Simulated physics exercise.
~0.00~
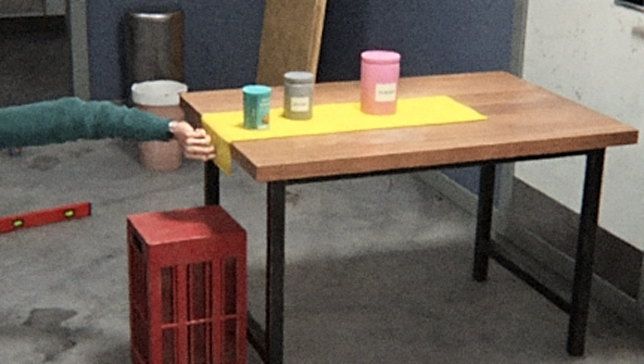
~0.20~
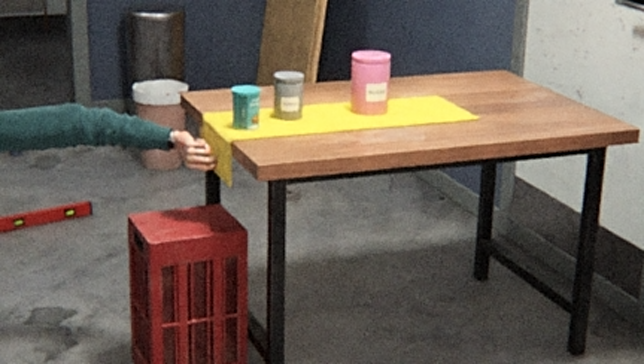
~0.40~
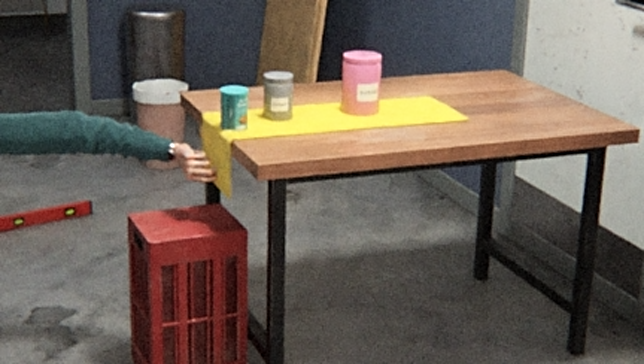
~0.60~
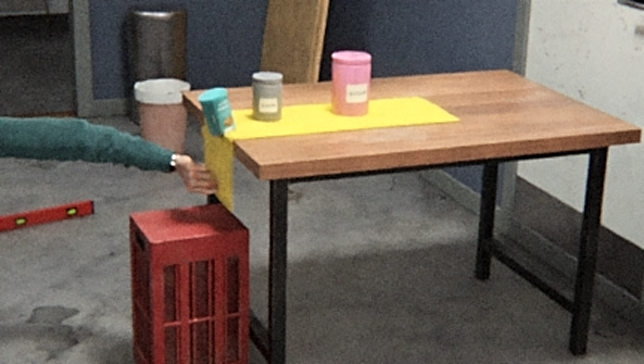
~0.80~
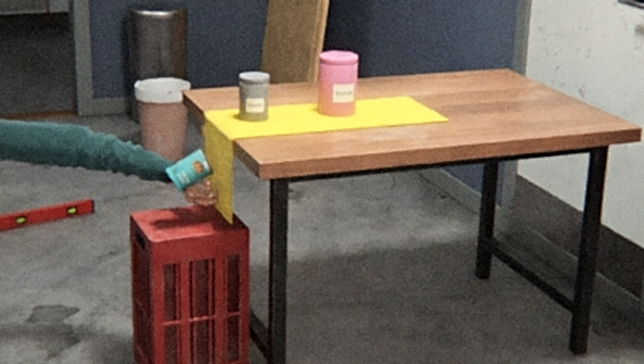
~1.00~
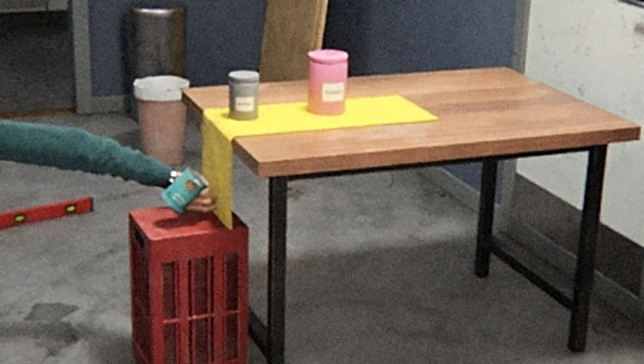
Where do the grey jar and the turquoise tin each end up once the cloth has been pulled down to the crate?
The grey jar is still standing on the table, carried left but clear of the edge. The turquoise tin has gone over the edge and is upside down by the top of the red crate.
